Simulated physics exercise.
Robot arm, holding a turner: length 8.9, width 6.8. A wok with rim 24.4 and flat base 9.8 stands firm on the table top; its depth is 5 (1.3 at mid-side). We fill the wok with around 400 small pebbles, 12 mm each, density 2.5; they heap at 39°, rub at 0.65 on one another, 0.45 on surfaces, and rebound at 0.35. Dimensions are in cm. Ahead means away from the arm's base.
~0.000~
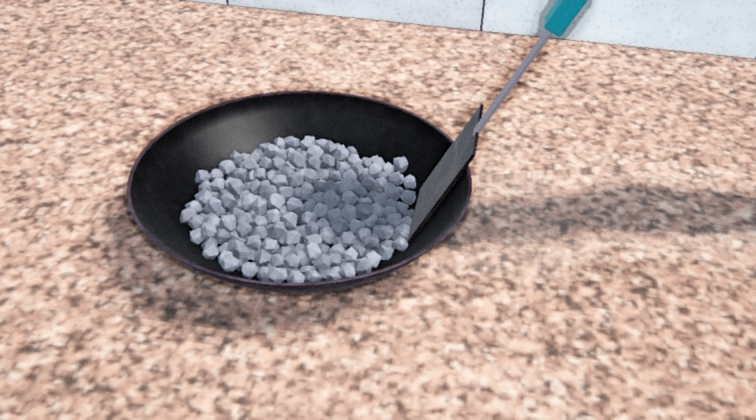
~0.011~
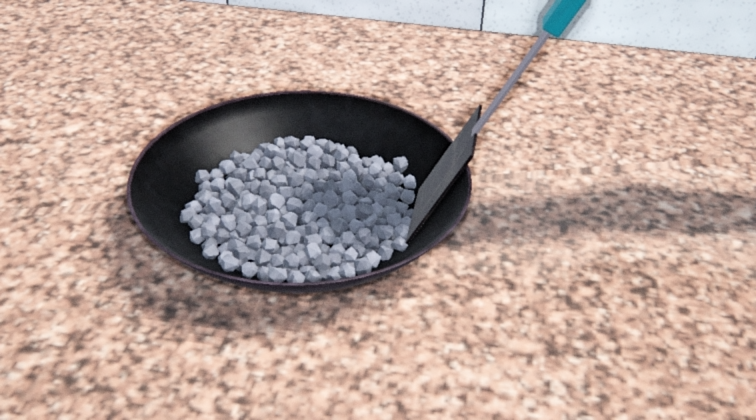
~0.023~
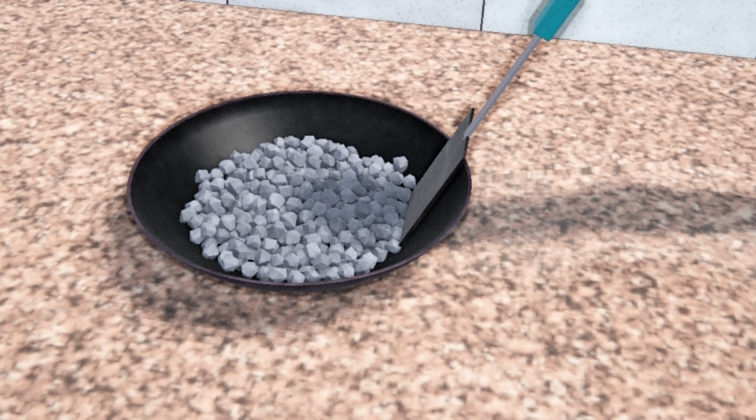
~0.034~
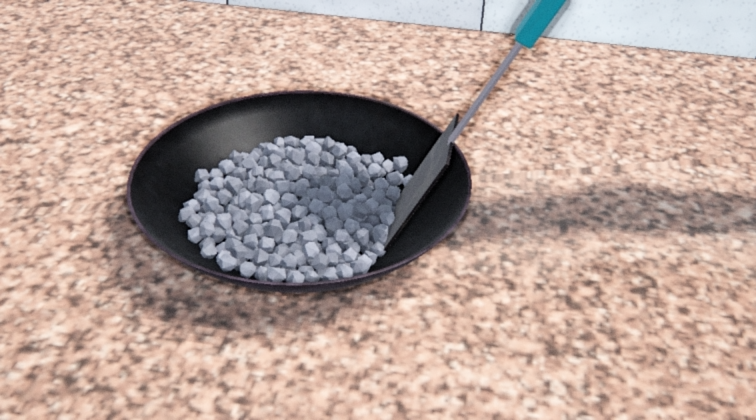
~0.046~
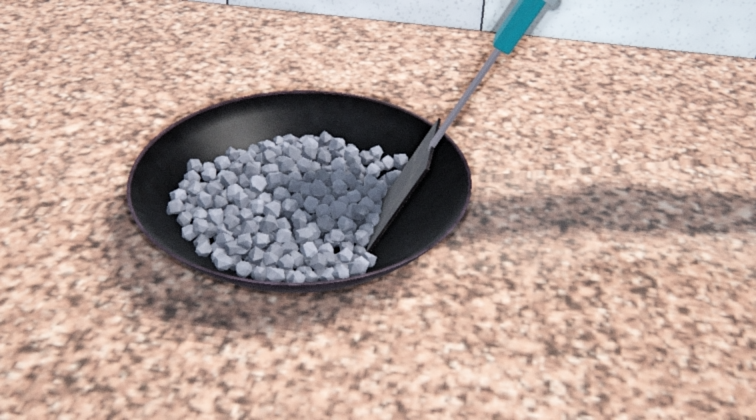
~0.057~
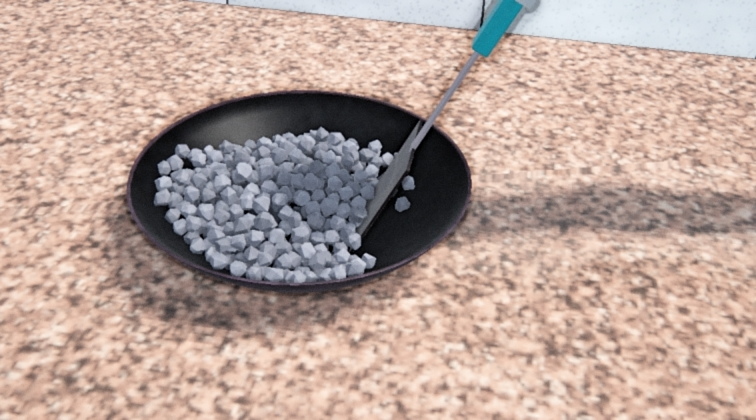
On a speckled pinkish-brown countertop, a black wok holds a heap of small grey pebbles, with a teal-handled turner resting in its right side. The turner barely moves at first, then slides left, pushing the pebbles toward the wok's left side, while a couple appear behind the blade.
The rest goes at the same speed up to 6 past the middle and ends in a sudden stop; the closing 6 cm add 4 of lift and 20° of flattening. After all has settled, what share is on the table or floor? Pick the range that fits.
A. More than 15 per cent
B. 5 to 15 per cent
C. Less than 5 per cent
More than 15 per cent.
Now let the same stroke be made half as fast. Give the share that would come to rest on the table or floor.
Near 10 %.
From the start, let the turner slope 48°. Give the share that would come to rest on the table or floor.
About 25 per cent.
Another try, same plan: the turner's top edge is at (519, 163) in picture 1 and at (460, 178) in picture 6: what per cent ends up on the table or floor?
Some 20 percent ends up on the table or floor.
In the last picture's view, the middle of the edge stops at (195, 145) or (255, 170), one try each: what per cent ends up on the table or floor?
I'd say roughly 40 per cent, then roughly 15 per cent.
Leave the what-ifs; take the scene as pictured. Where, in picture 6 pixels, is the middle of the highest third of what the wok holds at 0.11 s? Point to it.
I'd put it somewhere near (209, 163).
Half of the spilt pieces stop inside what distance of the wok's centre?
24 cm or so.
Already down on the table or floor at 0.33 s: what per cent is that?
Around 15 %.
After 0.09 s, sloping 64°, highest piece 9 above the table; 398 in the wok, 2 on the blade or in flight.
After 0.11 s, sloping 57°, highest piece 14 above the table; 390 in the wok, 10 on the blade or in flight.
After 0.33 s, sloping 44°, highest piece 26 above the table; 297 in the wok, 59 on the table or floor, 44 on the blade or in flight.
After 1.38 s, sloping 44°, highest piece 6 above the table; 297 in the wok, 103 on the table or floor.
In the end, 297 in the wok, 103 on the table or floor. That is 26 % on the table or floor.
